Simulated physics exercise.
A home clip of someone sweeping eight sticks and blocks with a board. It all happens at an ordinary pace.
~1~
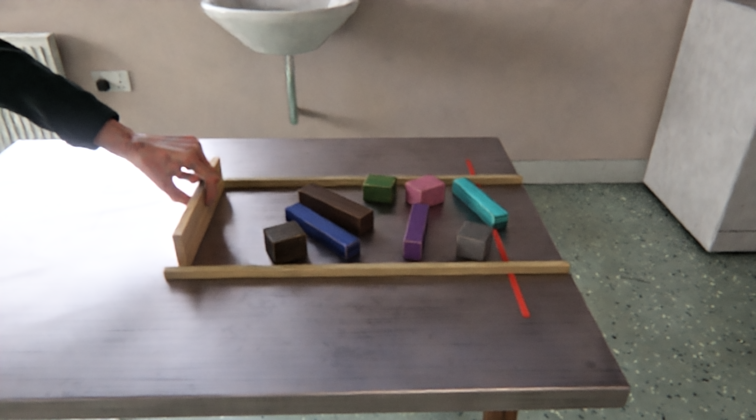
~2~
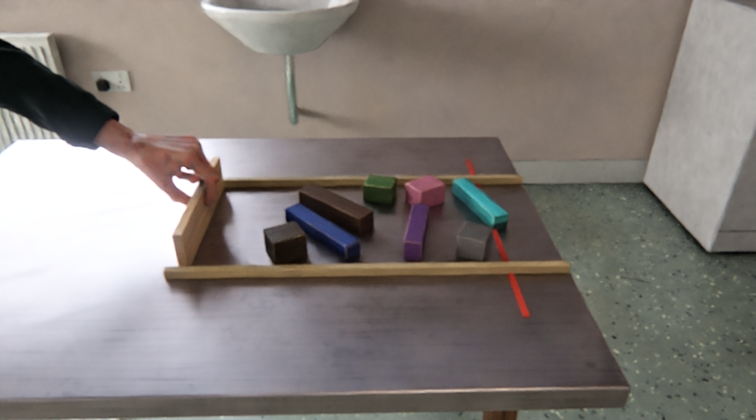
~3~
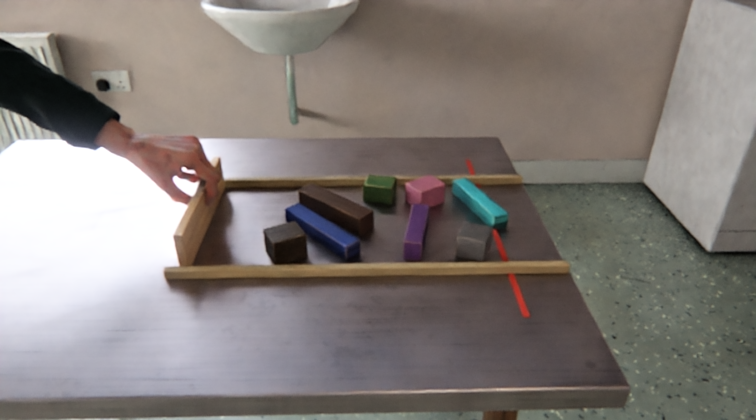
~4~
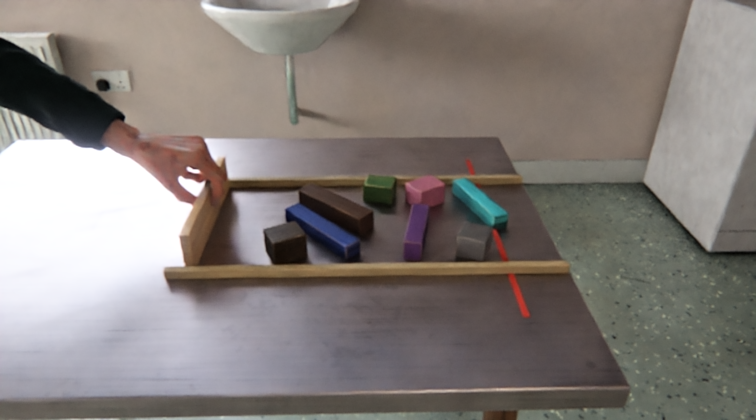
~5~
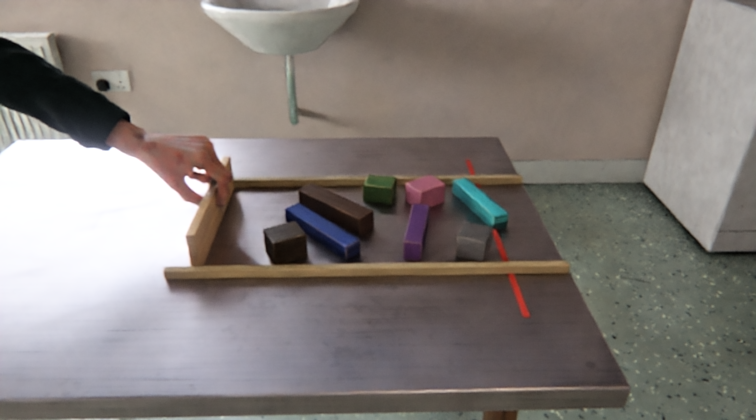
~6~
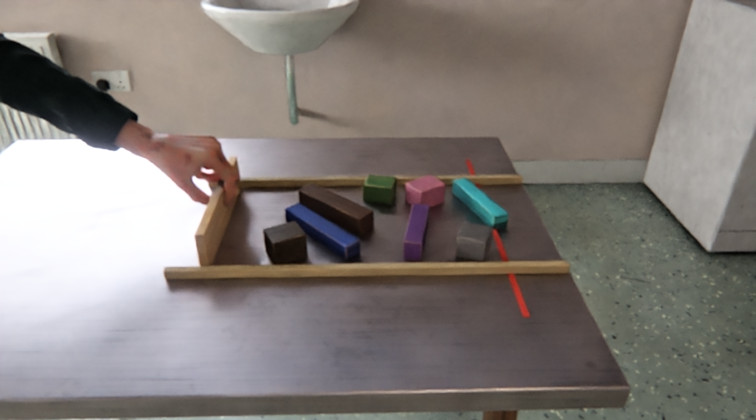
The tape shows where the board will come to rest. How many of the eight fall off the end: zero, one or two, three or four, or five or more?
As it turns out, the number that fall off is three or four.
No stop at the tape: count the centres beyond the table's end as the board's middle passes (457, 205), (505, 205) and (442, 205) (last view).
Past the end: 1, 4 and 0.
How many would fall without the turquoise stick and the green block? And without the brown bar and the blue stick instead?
2 in the first case, 1 in the second.
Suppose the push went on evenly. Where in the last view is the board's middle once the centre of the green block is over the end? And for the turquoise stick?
For the green block at (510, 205), for the turquoise stick at (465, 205).
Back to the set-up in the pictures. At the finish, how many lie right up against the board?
That makes 3.
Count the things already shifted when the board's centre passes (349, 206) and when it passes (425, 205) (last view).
5 and 8.
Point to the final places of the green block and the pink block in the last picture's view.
The green block stops around (511, 185); the pink block around (529, 193).
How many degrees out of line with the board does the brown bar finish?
About 30°.
Early on, none off yet; turquoise stick at rest near (479, 202); grey block at rest near (475, 241); pink block at rest near (425, 193).
Finally, the number that fall off is three or four; lost, purple bar, grey block and turquoise stick.
